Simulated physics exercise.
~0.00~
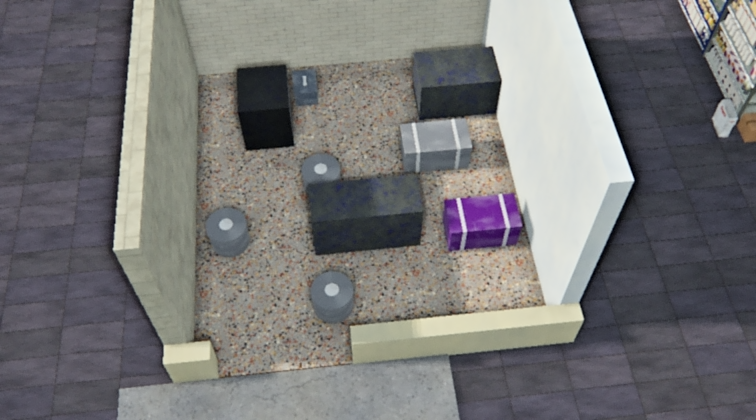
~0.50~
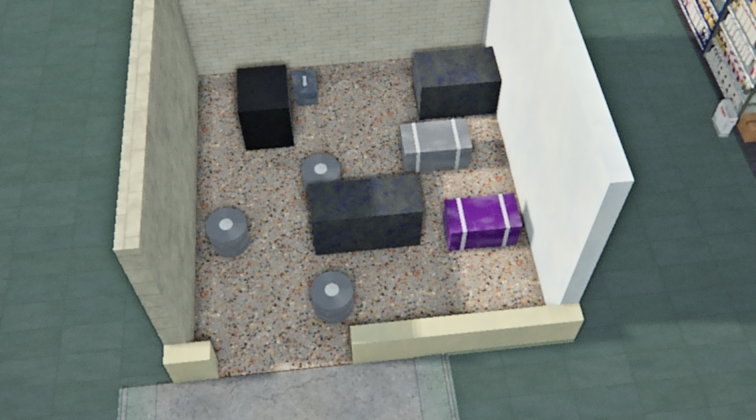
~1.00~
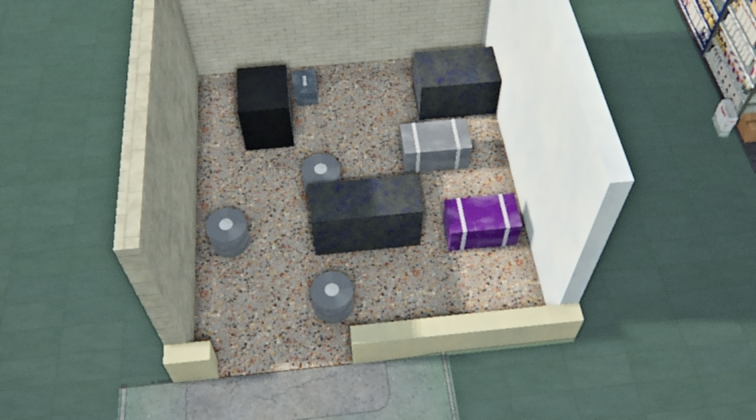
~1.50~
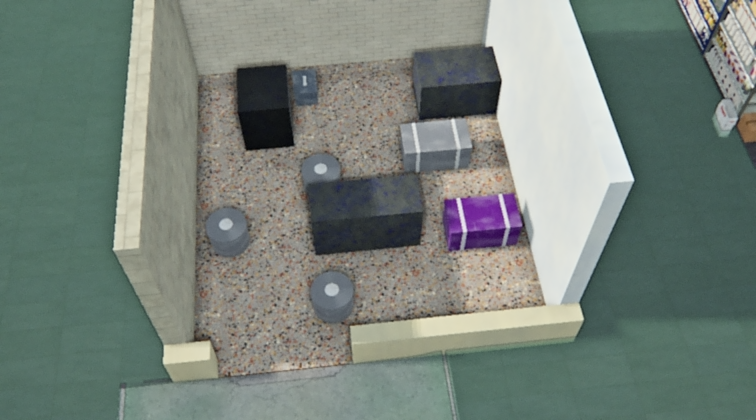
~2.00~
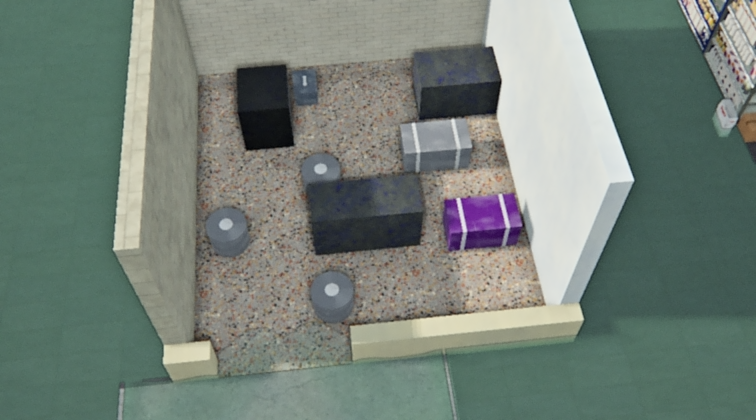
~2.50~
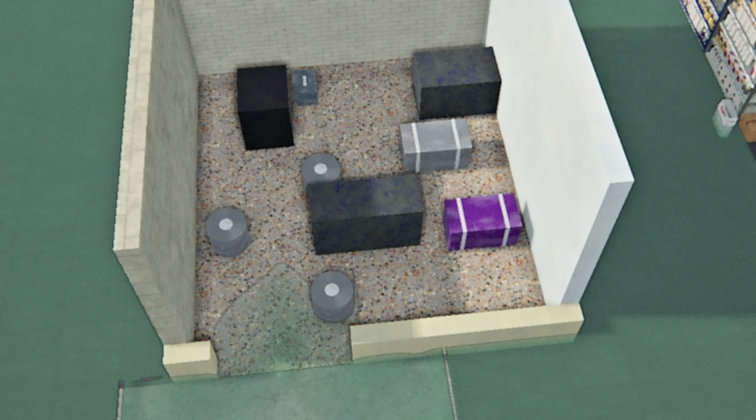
To begin with, a small open-topped room with a speckled floor, dark blocks, grey round objects and a strapped purple trunk sits amid dark paving. Greenish water then covers the ground outside and creeps over the front slab. Finally it spreads through the doorway across the near floor, while the objects stay still.
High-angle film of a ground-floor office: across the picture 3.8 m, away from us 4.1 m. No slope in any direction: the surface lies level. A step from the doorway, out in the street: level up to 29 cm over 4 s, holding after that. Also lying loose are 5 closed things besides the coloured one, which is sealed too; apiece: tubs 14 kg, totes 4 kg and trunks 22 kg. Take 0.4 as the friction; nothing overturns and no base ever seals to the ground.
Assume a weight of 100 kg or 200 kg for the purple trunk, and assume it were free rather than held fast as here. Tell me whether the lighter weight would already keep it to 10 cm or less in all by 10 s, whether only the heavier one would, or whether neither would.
The lighter one would.
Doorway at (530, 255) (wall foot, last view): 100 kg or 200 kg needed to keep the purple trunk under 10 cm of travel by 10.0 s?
The answer is that the lesser mass suffices.
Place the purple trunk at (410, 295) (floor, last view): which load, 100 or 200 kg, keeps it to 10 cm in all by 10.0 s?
Result: Both pass.
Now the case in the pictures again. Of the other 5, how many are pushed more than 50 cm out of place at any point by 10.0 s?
My count gives 5.
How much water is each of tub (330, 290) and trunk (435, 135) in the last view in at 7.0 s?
I'd estimate 14 cm for the first and 4 cm for the second.
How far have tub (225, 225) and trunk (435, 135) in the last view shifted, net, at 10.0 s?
Respectively 250 and 60 cm.
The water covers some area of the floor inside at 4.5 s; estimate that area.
Close to 7.0 m2, I'd say.
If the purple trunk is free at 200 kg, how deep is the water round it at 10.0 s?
About 19 cm.
After 3.5 s the purple trunk would be 0 cm from its start with 100 kg and 0 cm from its start with 200 kg; 0 cm of water round it then.
After 4.5 s the purple trunk would be 0 cm from its start with 100 kg and 0 cm from its start with 200 kg; 1 cm of water round it then.
After 7.0 s the purple trunk would be 0 cm from its start with 100 kg and 0 cm from its start with 200 kg; 6 cm of water round it then.
After 10.0 s the purple trunk would be 0 cm from its start with 100 kg and 0 cm from its start with 200 kg; 19 cm of water round it then.
